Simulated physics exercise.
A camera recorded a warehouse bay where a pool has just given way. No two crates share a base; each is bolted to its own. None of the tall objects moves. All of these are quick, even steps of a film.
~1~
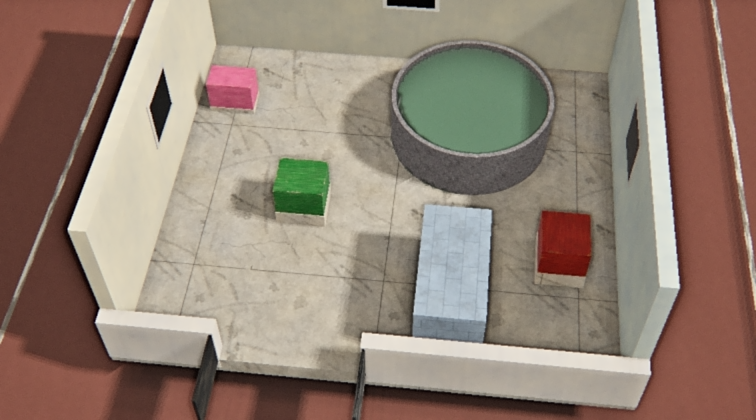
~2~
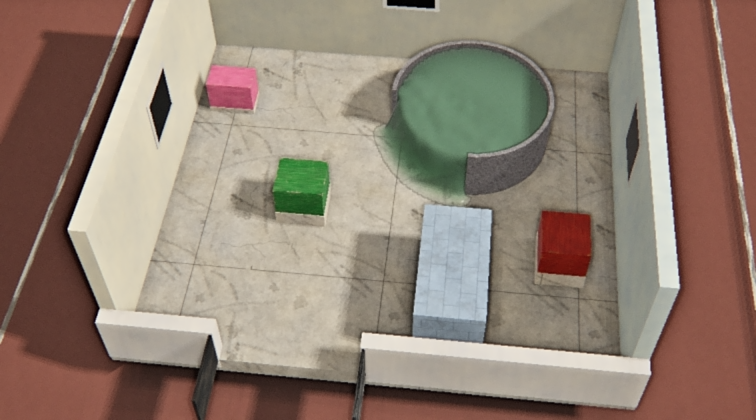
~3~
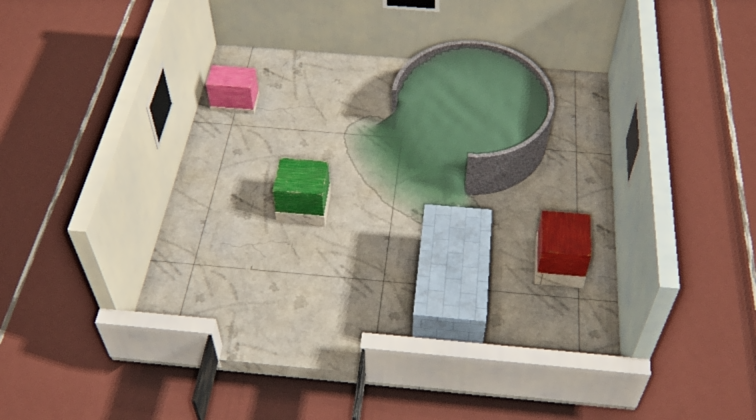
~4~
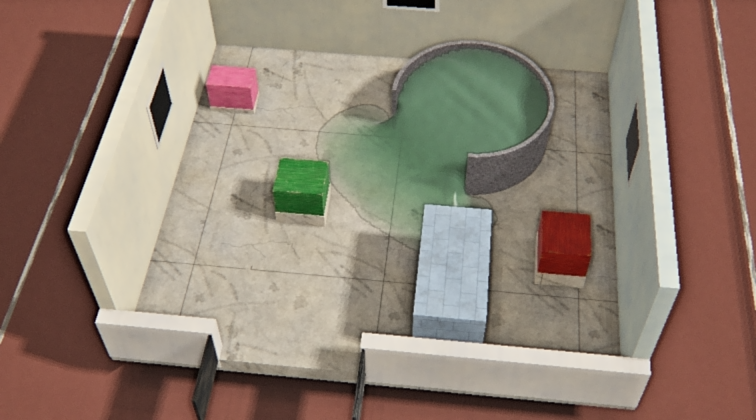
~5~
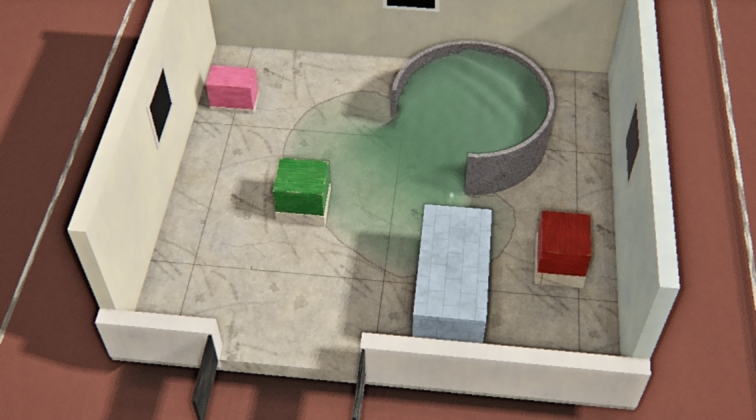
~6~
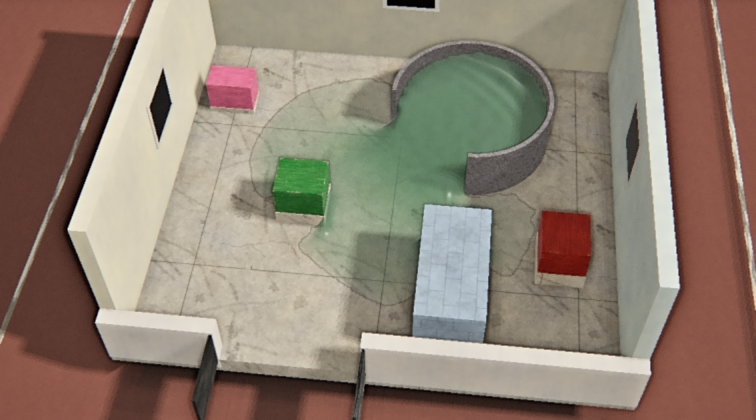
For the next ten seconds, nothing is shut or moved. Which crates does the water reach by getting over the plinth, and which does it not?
In the end red crate: Kept safe; green crate: Reached by water; pink crate: Reached by water.
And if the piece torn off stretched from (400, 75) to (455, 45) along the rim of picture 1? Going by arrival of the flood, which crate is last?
The red crate comes last.
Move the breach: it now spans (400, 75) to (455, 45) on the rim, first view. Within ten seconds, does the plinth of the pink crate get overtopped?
As it turns out, pink is swamped.
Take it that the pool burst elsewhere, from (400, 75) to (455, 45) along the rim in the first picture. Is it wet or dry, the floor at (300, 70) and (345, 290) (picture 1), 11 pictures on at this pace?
In the order asked: Swamped and left untouched.
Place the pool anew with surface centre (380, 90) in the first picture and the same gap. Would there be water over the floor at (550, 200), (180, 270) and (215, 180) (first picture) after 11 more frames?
The first spot is not reached, the second inundated, and the third inundated.
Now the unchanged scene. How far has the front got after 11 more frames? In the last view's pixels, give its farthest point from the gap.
About at (128, 336).
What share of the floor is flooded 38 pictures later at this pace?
My estimate is roughly 95 percent.
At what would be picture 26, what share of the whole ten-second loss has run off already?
Estimate: Some 45 %.
A moment on, water covers 50 % of the floor; the red crate water round its plinth, the green crate water round its plinth, the pink crate water round its plinth.
Next, water covers 65 % of the floor; the red crate water round its plinth, the green crate water round its plinth, the pink crate water round its plinth.
Then, water covers 70 % of the floor; the red crate water round its plinth, the green crate water round its plinth, the pink crate water round its plinth.
Later, water covers 95 % of the floor; the red crate water round its plinth, the green crate water round its plinth, the pink crate water round its plinth.
In the end, water covers 100 % of the floor; the red crate stayed above the water, the green crate was topped, the pink crate was topped.
